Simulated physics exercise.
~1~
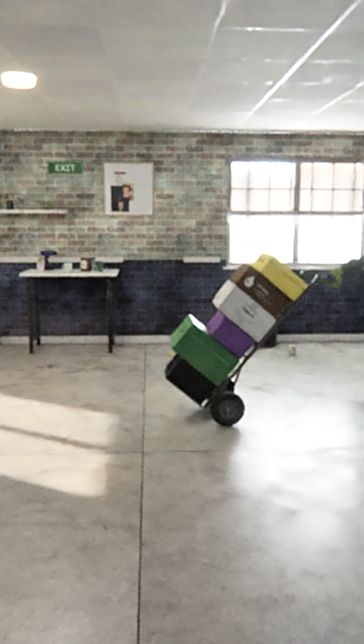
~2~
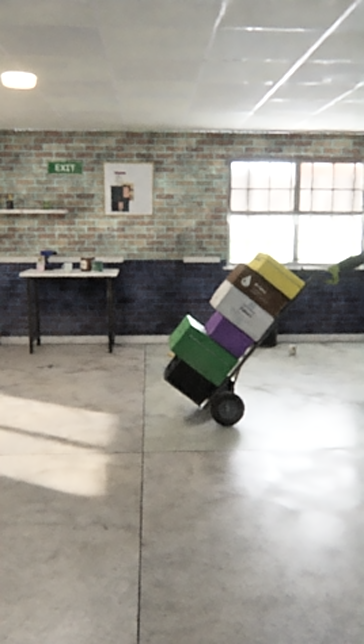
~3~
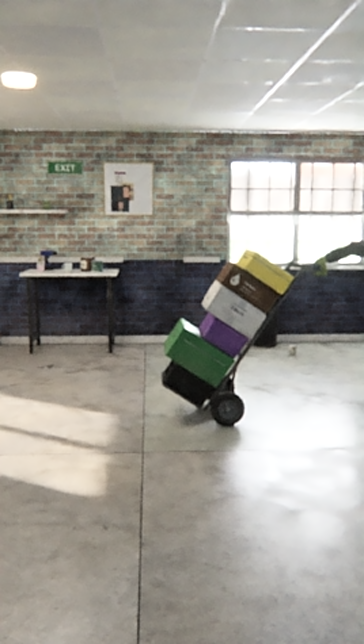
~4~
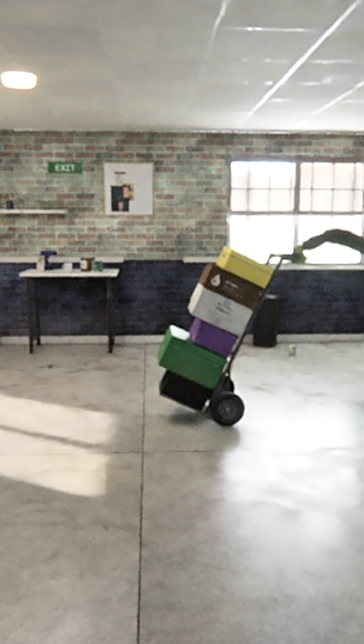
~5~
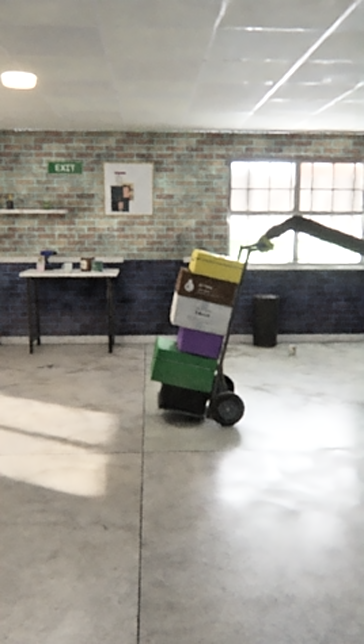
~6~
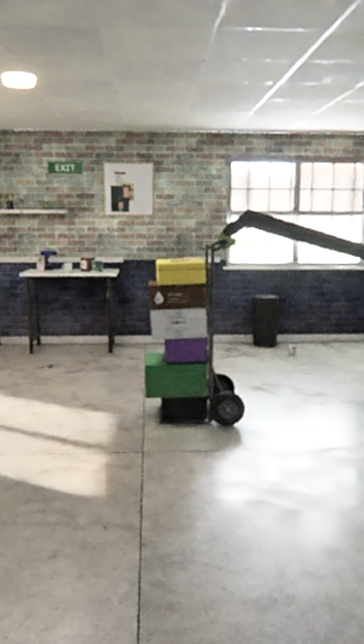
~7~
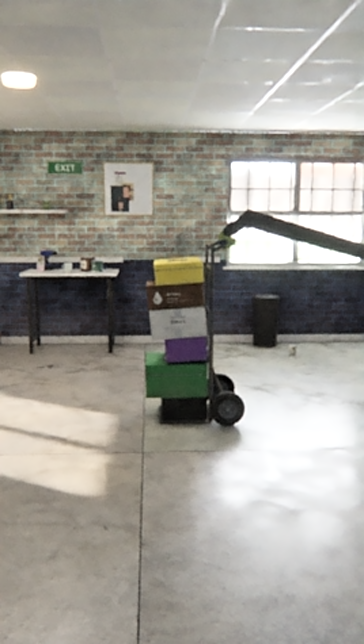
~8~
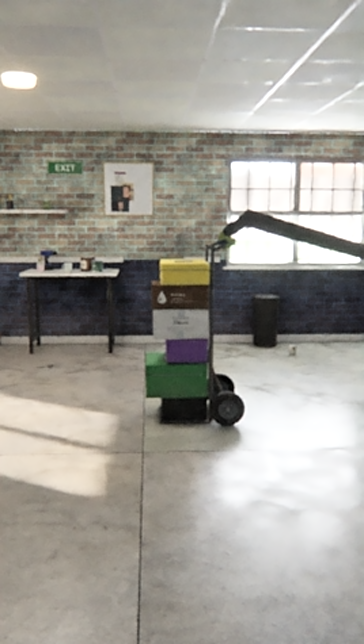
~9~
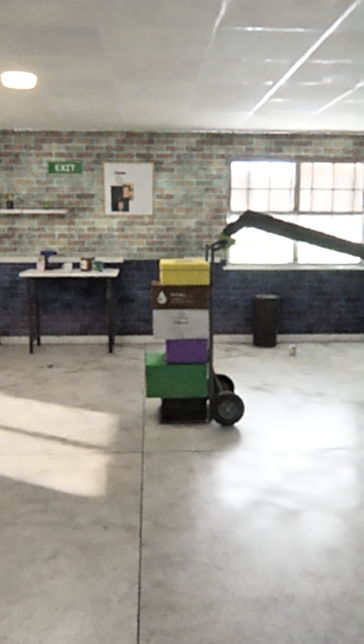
A two-wheeled hand truck leans back to the right in a bare concrete-floored room, seen from the side by a still camera. It carries a stack with a black crate at the bottom, then a green toolbox, purple tote, white box, brown box and yellow toolbox. Behind are a brick wall, a table at left and a bright window at right. A dark arm at the right holds the handle and swings the truck upright, slowly at first, then faster. As it stops, the upper boxes tip slightly left, then settle back. The stack stands still, everything in place.
